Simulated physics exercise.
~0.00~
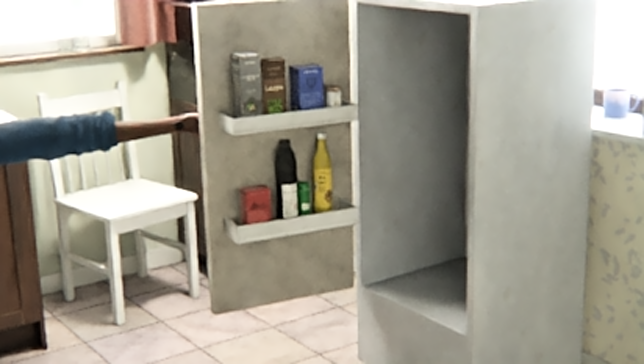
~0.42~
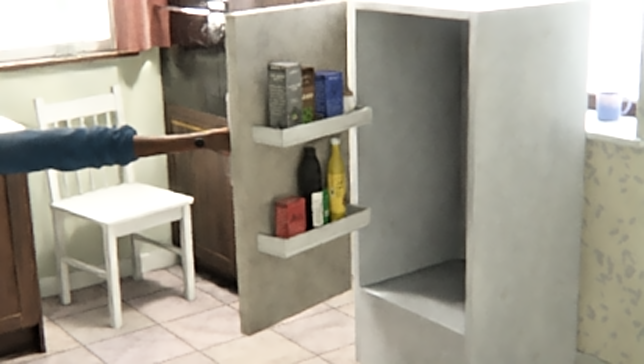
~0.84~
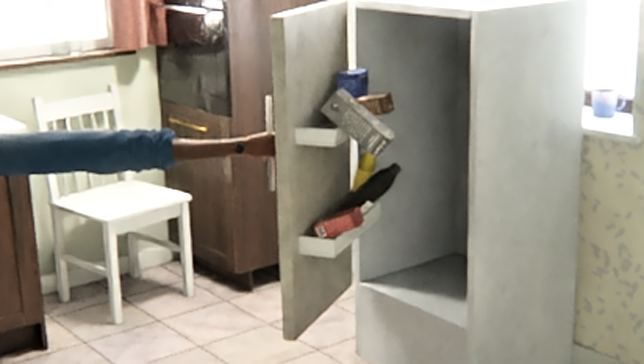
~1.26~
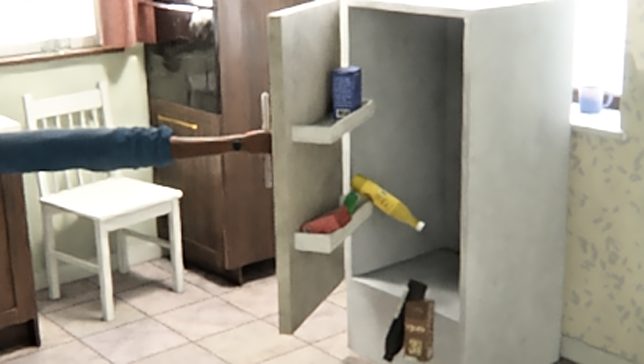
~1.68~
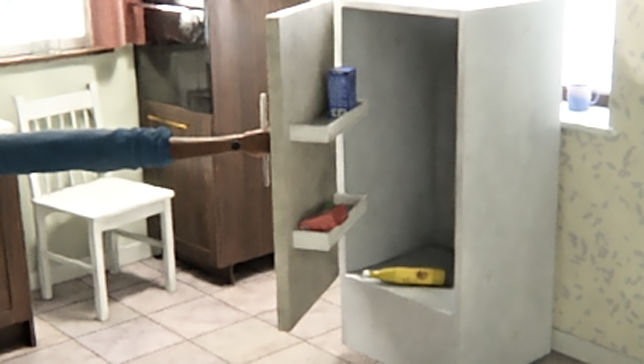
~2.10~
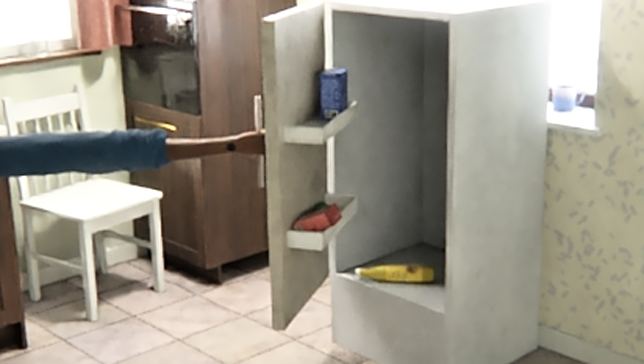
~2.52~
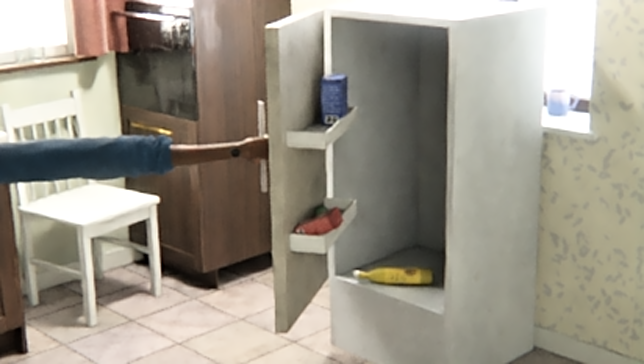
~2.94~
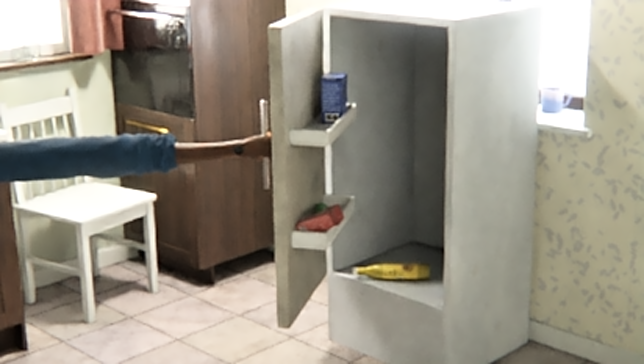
An arm in a blue sleeve swung a pantry door partway closed and stopped, sending several items tumbling from its racks. The yellow bottle ended up lying inside the cabinet, while a blue carton stayed upright and a red one lay tipped in the racks.
